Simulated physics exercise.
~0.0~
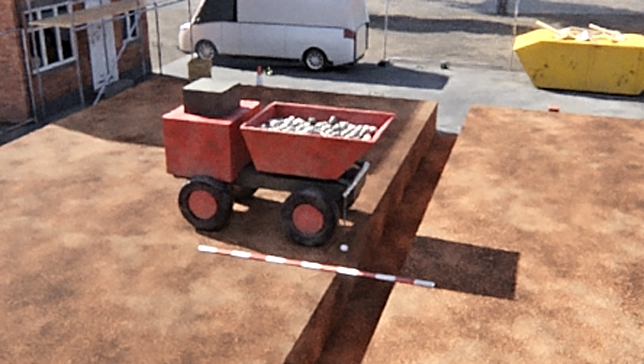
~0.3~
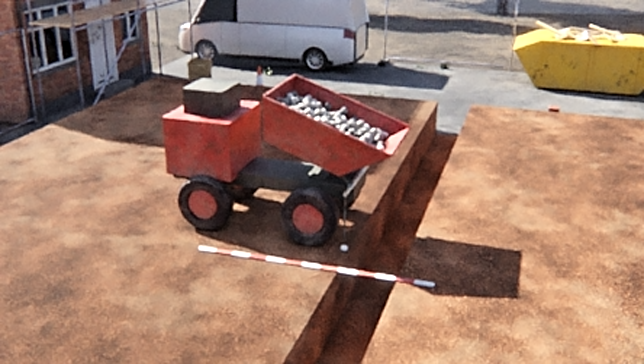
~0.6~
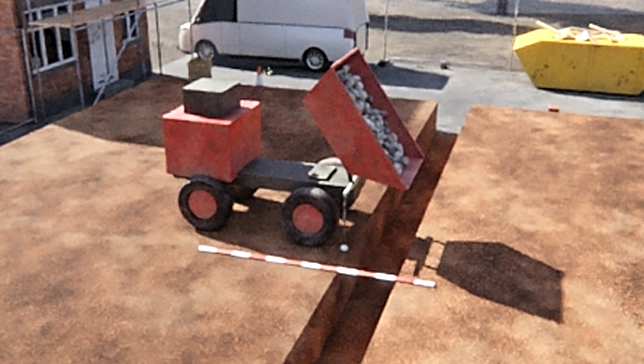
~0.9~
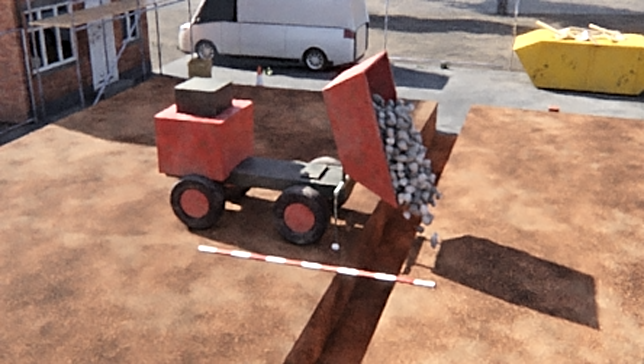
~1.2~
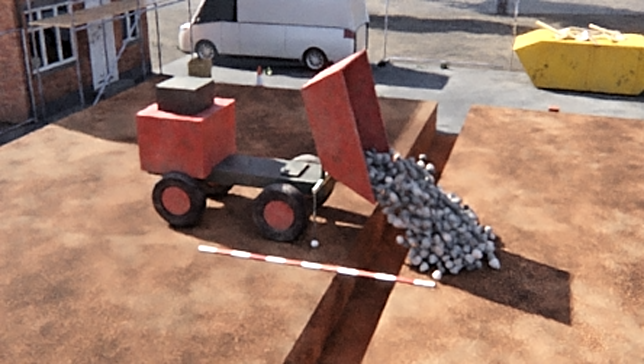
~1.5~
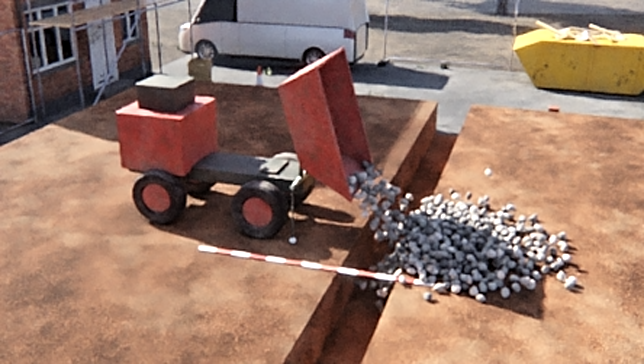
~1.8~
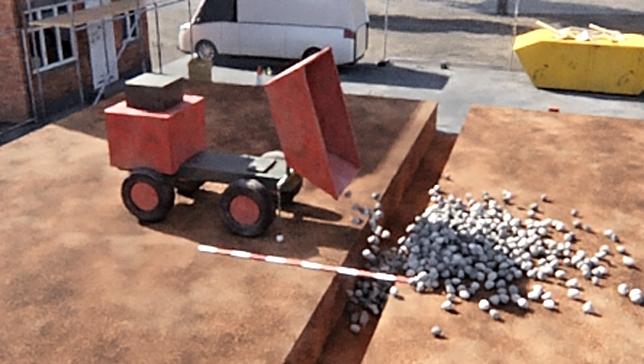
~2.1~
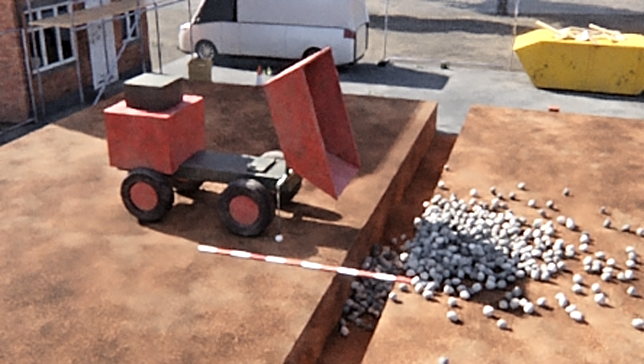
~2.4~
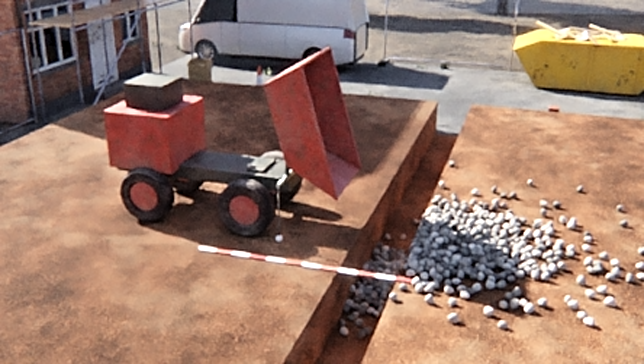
A red dumper tipped its skip steeply toward a trench and rolled backward to the left as grey cobbles poured out, most spilling across onto the far side and some dropping into the trench, leaving the skip raised and empty beside the scattered heap.
